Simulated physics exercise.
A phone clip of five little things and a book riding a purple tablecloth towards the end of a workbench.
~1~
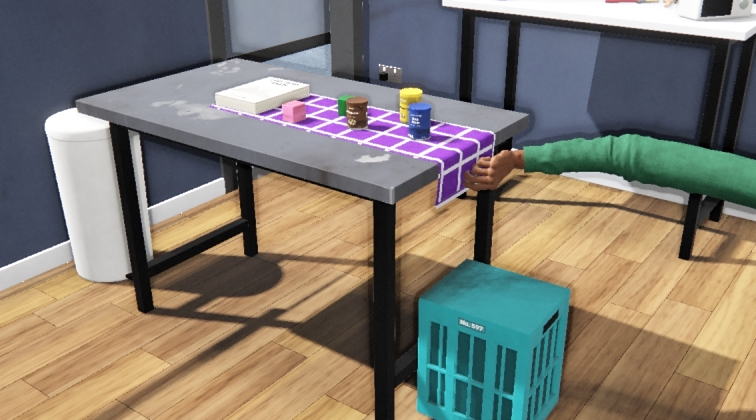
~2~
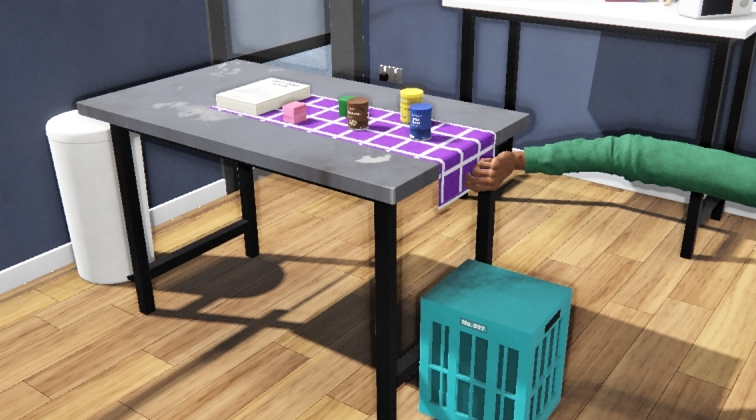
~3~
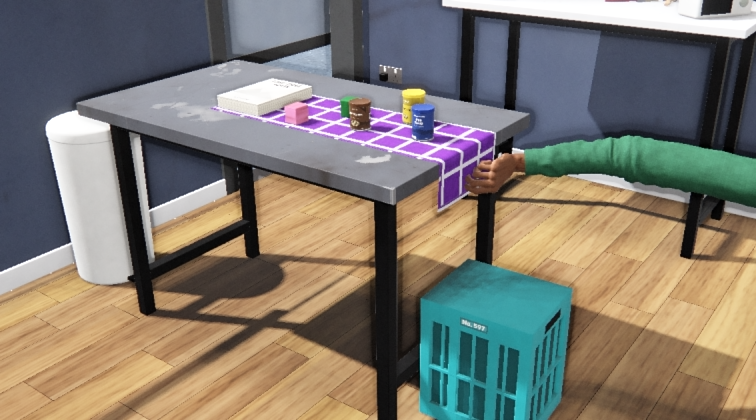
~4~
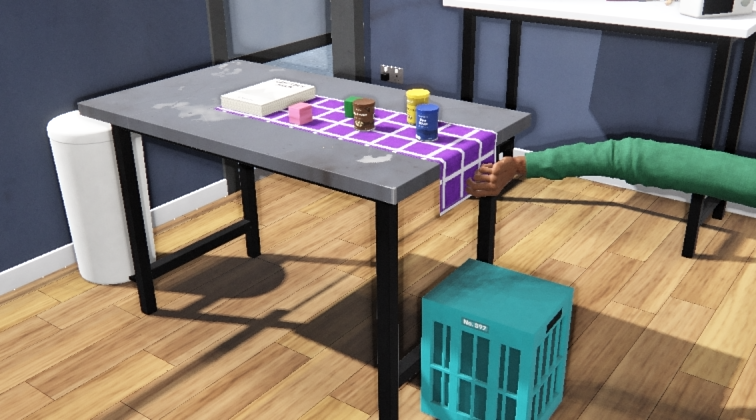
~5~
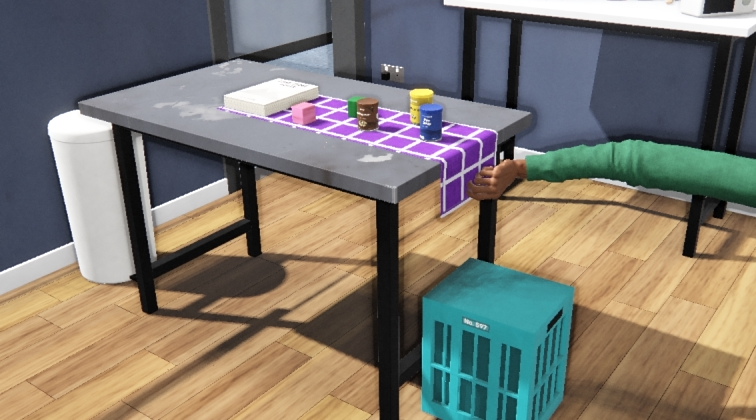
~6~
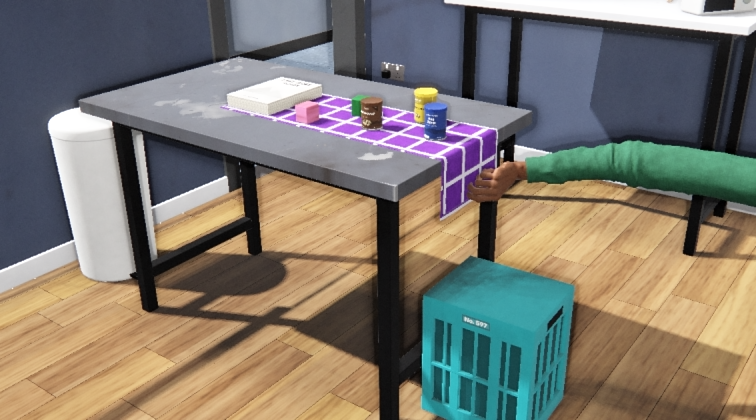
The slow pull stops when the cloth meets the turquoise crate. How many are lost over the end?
The count of fallen things is two.
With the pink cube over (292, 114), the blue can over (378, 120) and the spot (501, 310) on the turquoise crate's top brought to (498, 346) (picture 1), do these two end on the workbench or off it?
The pink cube stays on; the blue can falls.
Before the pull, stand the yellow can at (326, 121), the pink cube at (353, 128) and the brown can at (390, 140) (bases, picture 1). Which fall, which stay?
The yellow can keeps its place on top; the pink cube survives; the brown can falls.
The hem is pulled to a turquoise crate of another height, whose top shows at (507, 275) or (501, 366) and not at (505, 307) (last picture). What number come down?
In that case 1 and 4.
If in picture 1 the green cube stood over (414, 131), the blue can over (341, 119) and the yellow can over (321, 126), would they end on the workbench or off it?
The green cube goes over, the blue can stays on, the yellow can holds on.
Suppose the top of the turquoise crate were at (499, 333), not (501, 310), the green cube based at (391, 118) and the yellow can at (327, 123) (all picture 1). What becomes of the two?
The green cube tumbles off; the yellow can survives.
Early on, hem near (469, 236); all still up.
Midway, hem near (469, 259); blue can gone.
Near the end, hem on the crate; blue can and yellow can gone.
Finally, hem on the crate; blue can and yellow can gone. It carries off two.
